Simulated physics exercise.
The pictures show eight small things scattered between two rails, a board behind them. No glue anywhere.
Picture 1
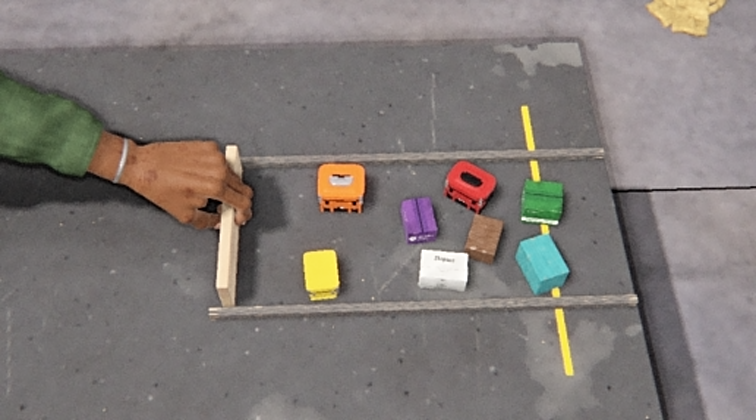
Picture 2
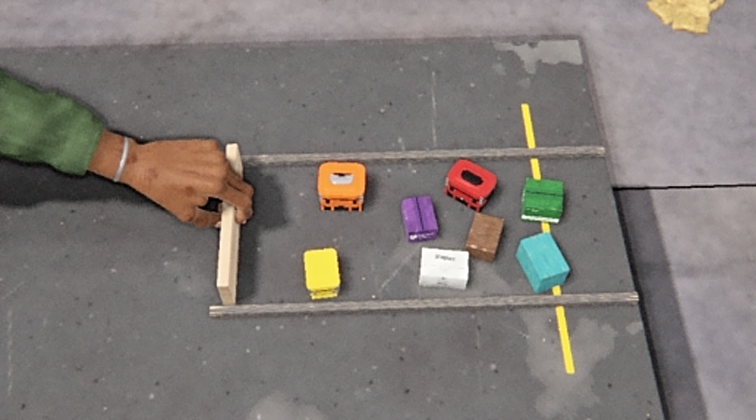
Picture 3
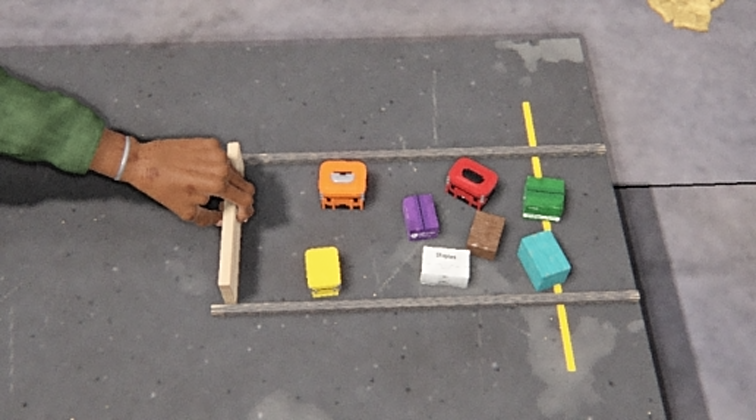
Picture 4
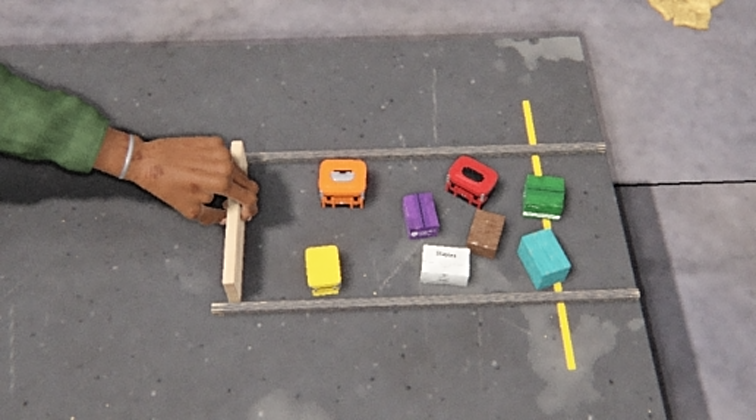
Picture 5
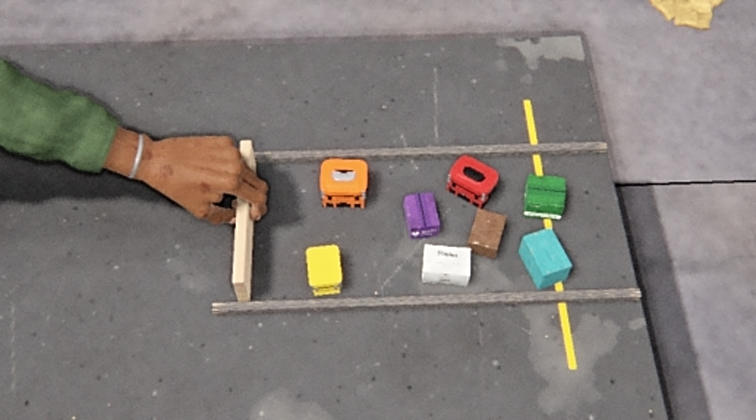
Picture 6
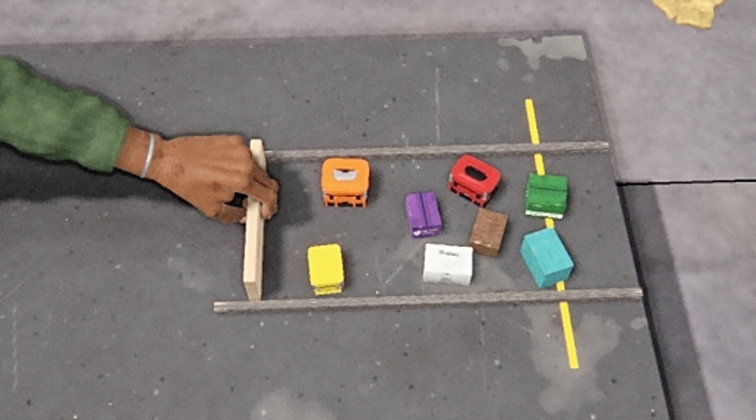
The video shows small colored objects scattered between two rails, some resting on a yellow tape line, while a hand holds an upright wooden board at the left, then slides it slightly right without touching them.
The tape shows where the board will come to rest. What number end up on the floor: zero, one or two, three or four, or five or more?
The number that fall off is one or two.
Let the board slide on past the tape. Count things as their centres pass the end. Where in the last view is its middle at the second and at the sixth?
Its middle is around (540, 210) and later (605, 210).
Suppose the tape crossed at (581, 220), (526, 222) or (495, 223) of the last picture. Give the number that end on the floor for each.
Down on the floor: 4, 0 and 0.
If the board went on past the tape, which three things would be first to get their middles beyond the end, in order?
Earliest first: The turquoise block, then the green box, then the red case.
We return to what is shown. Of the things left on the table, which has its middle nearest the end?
The red case.
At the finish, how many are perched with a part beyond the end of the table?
1 of them.
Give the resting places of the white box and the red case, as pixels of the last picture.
The white box stops around (613, 265); the red case around (615, 184).
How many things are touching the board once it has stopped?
That makes 3.
A little later, none off yet; green box at rest near (546, 197); turquoise block at rest near (546, 258); brown block at rest near (488, 233).
Next, none off yet; green box shifted a little near (565, 200); turquoise block shifted a little near (562, 258); brown block shifted a little near (509, 232).
When it is over, the number that fall off is one or two; down, turquoise block and green box.
